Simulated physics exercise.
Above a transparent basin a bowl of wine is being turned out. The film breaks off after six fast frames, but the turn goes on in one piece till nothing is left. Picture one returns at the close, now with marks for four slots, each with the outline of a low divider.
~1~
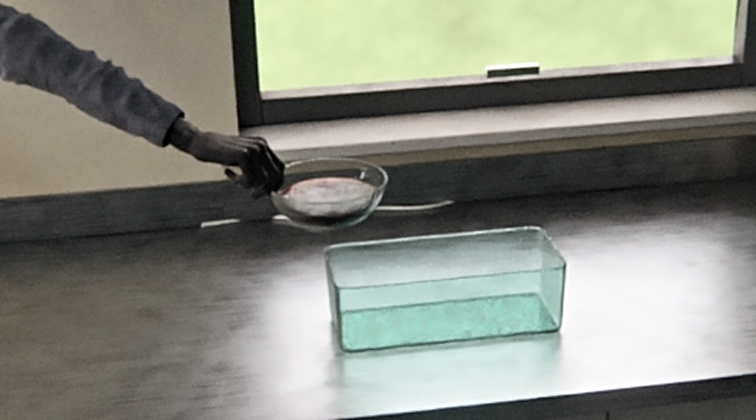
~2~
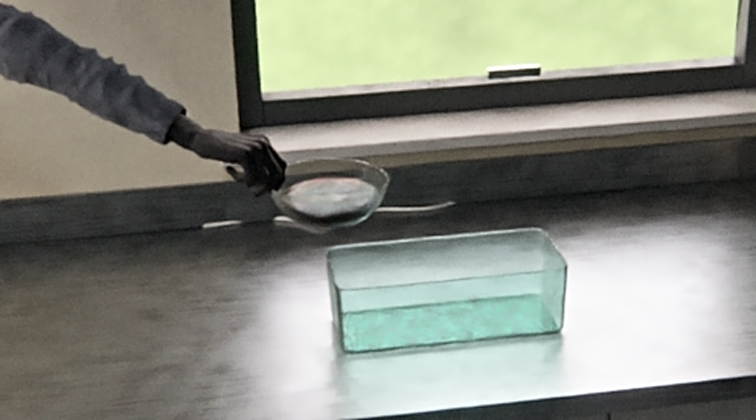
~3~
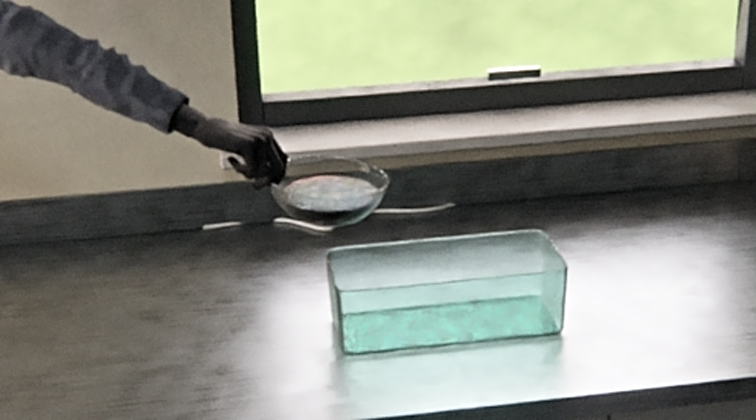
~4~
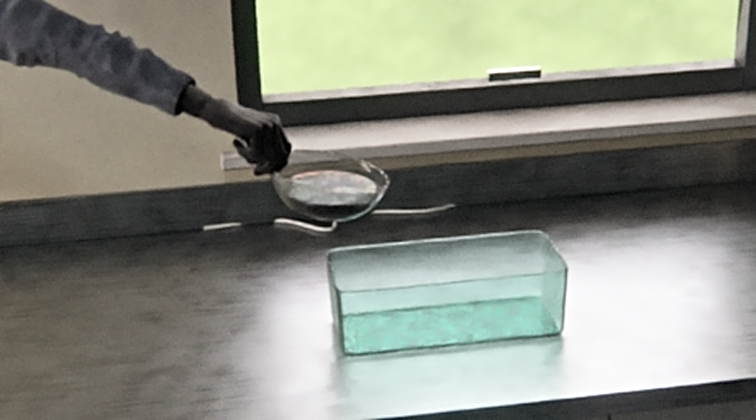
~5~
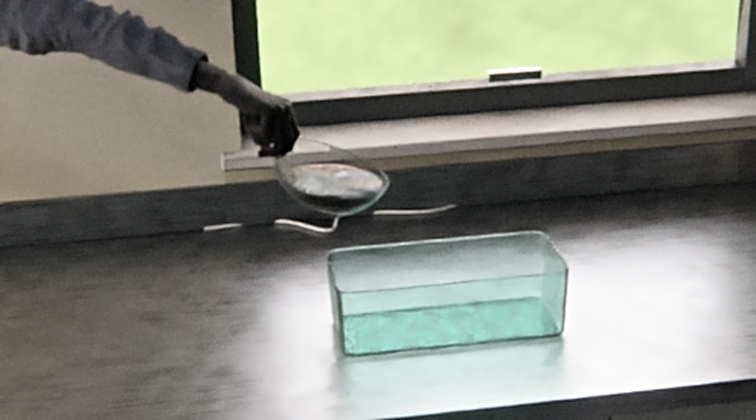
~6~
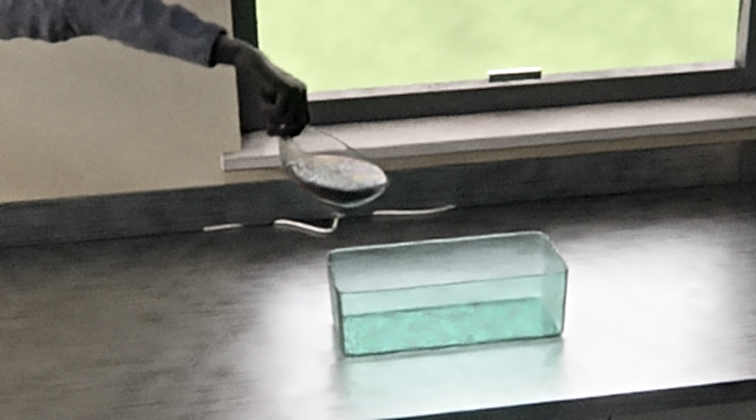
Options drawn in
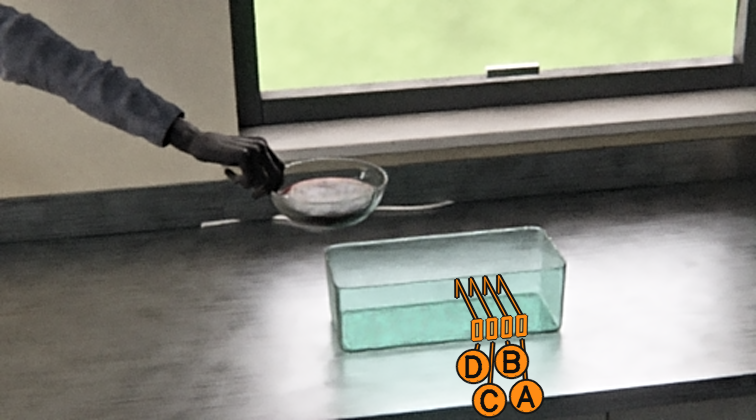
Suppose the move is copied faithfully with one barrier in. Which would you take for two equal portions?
D beats the others.
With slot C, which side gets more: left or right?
The left one.
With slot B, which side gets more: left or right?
More ends on the left.
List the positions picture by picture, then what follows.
Upright, lip at (384, 174); basin from (339, 352) to (562, 329); nothing has left yet.
Upright, lip at (386, 176); nothing has left yet.
Tipped about 6°, lip at (386, 177); nothing has left yet.
Tipped about 12°, lip at (386, 178); nothing has left yet.
Tipped about 21°, lip at (386, 179); nothing has left yet.
Tipped about 32°, lip at (386, 179); wine is over the lip, down to (386, 179).
On the marked copy, A at (522, 340); B at (507, 341); C at (492, 343); D at (477, 344).
Choosing A, about 78 % ends left of the wall and 16 % right of it; 6 % is lost outside.
Choosing B, about 82 % ends left of the wall and 12 % right of it; 6 % is lost outside.
Choosing C, about 85 % ends left of the wall and 10 % right of it; 4 % is lost outside.
Choosing D, about 53 % ends left of the wall and 43 % right of it; 4 % is lost outside.
